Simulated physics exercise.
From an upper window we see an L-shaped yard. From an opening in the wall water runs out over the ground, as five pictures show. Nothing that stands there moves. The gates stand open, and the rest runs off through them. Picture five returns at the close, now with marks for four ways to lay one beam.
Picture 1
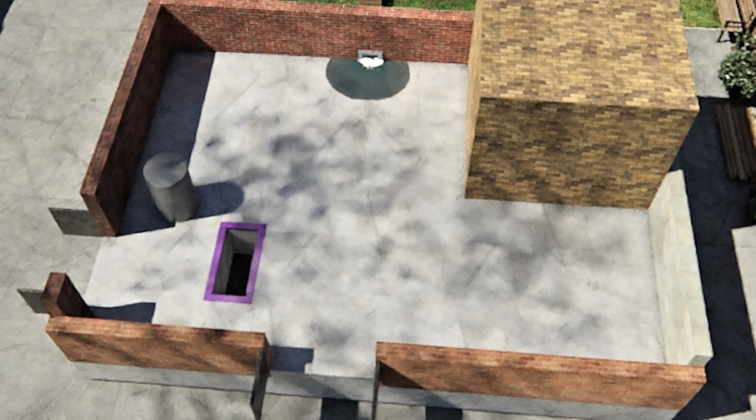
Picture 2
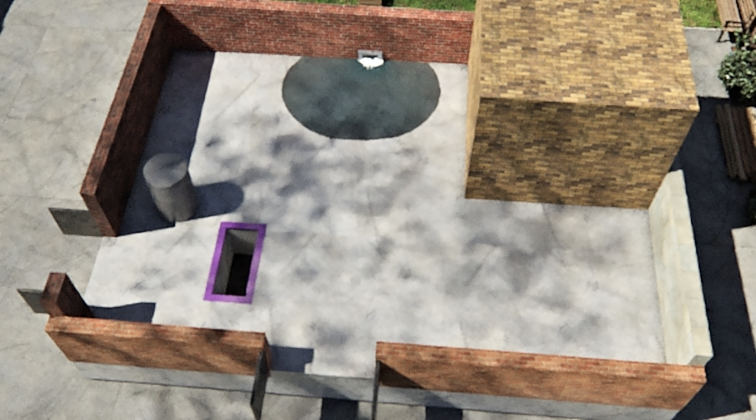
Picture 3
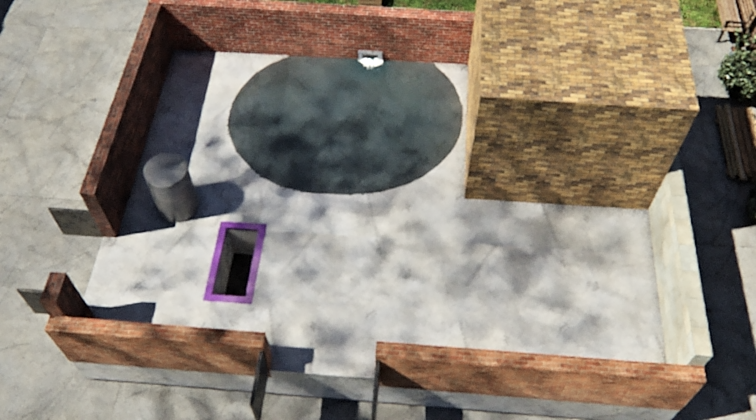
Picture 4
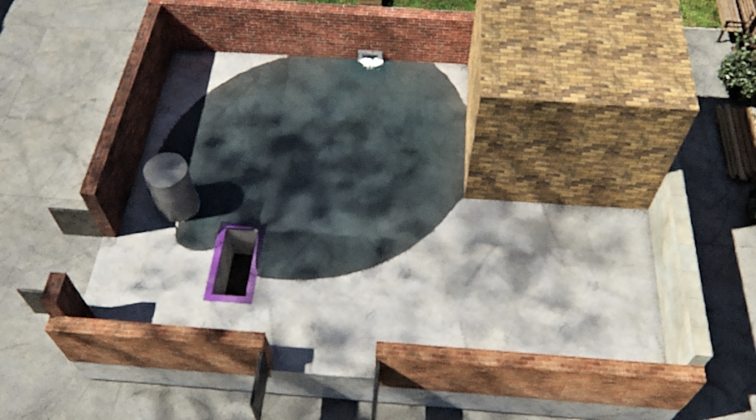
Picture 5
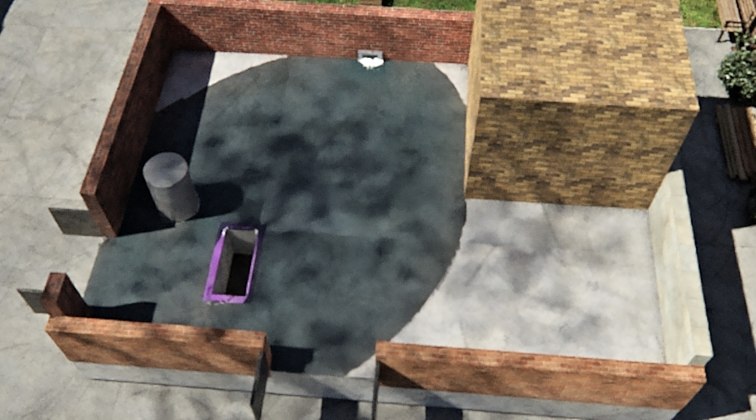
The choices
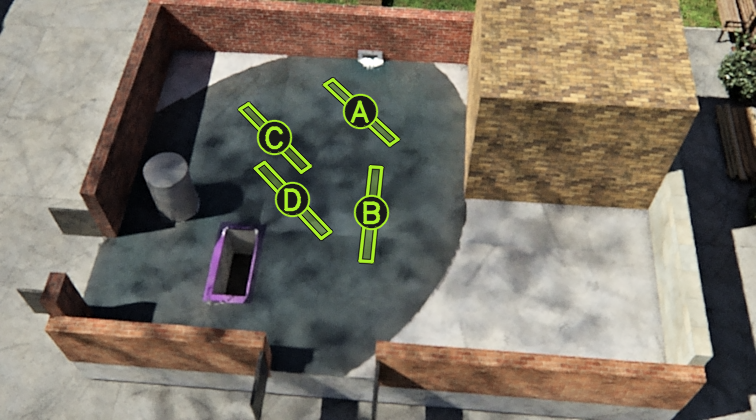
An L-shaped paved yard is seen from a high window, the view holding still throughout. Red and orange-brown brick walls with open gateways at left and front edge it, with a tan brick block at upper right, a grey cylinder at left and a purple-rimmed gully nearby. Dark water spreads from a pale outfall at the back wall, rounds the cylinder, enters the gully and reaches the front wall.
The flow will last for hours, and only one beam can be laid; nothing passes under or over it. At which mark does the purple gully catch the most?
B beats the others.
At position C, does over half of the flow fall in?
No, it does not.
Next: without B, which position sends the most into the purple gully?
C.
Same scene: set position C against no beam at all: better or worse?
Position C is worse.
In lime, A from (328, 82) to (393, 142); B from (366, 261) to (376, 167); C from (244, 106) to (305, 169); D from (259, 165) to (325, 235).
For position A, about 12 % of the stream goes into the purple gully, about 88 % out by the gates.
For position B, about 32 % of the stream goes into the purple gully, about 68 % out by the gates.
For position C, about 21 % of the stream goes into the purple gully, about 79 % out by the gates.
For position D, about 13 % of the stream goes into the purple gully, about 87 % out by the gates.
